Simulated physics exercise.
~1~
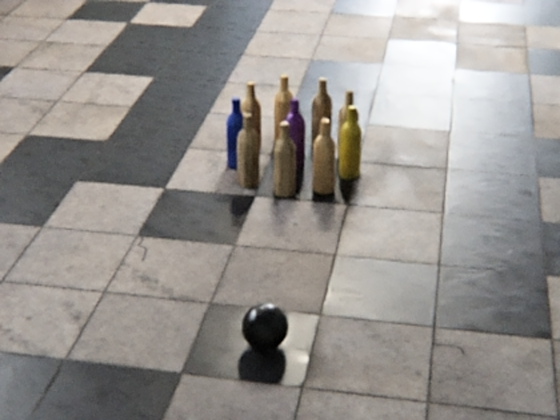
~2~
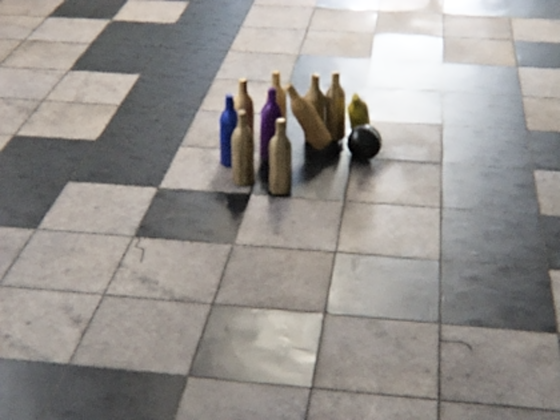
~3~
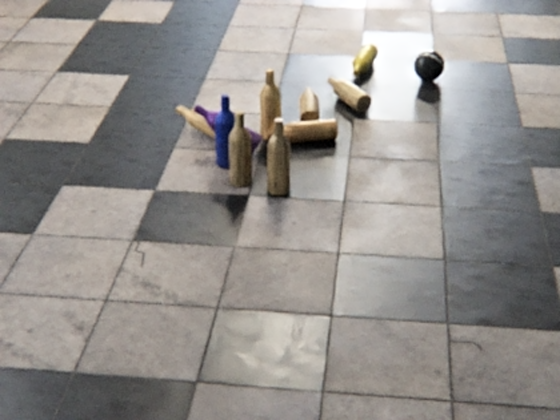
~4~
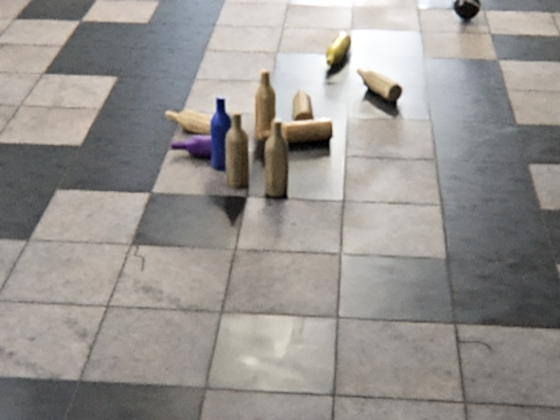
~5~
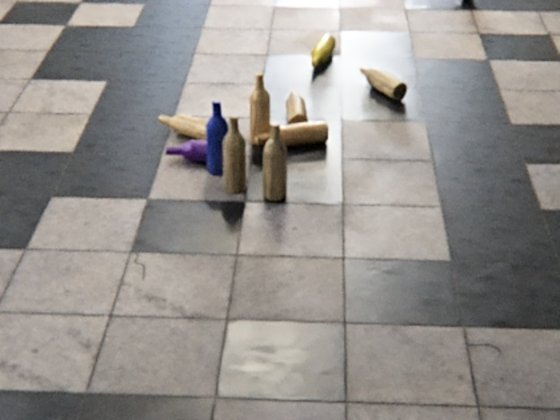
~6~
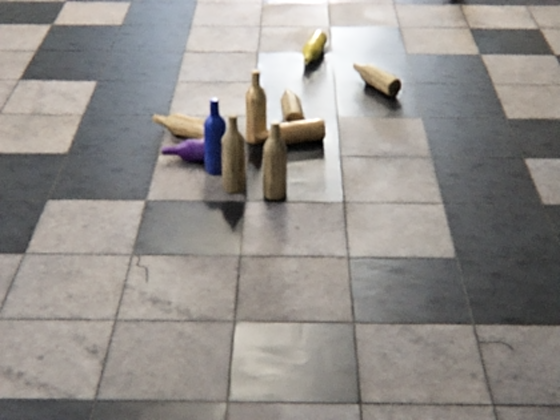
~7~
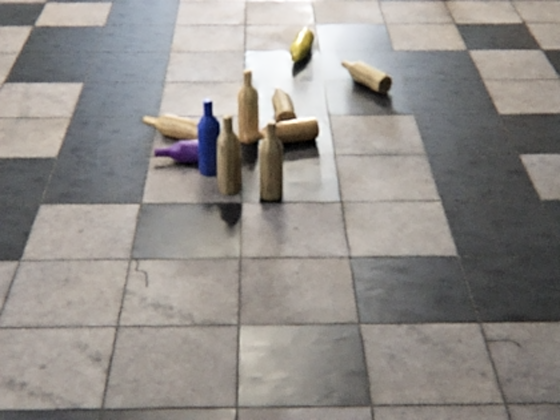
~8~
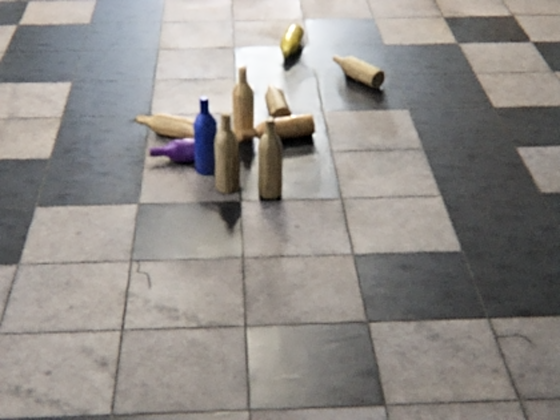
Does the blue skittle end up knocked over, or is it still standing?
The blue skittle is still standing upright at the end, with fallen skittles lying around it.
